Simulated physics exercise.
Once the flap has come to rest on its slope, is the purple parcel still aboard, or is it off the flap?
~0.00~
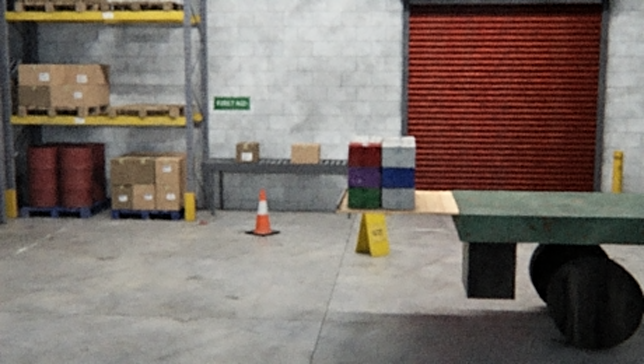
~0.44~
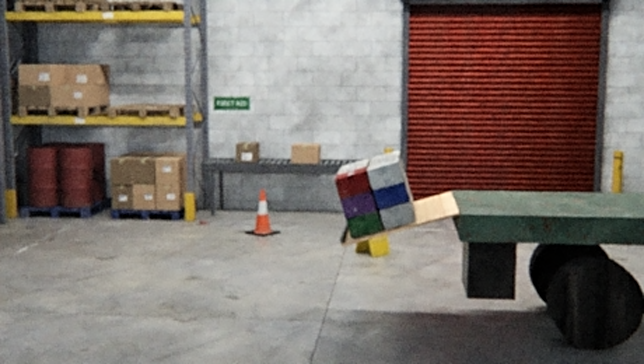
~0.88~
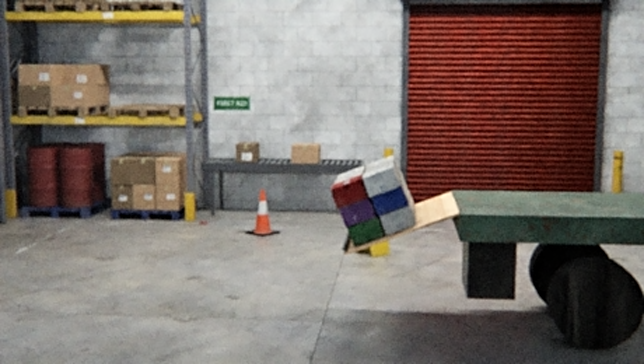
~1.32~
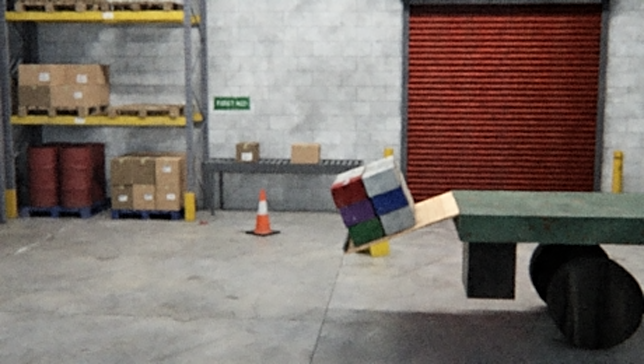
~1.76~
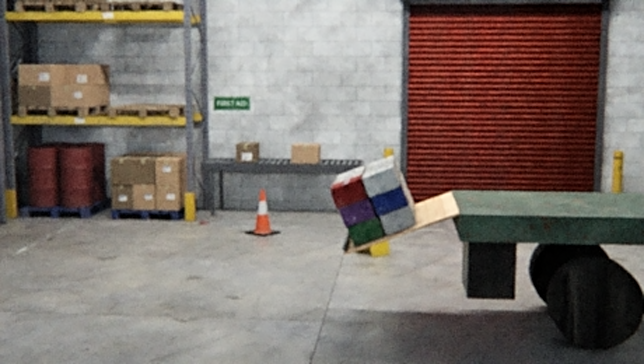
The purple parcel is still aboard, resting in the tilted pile on the sloping flap.
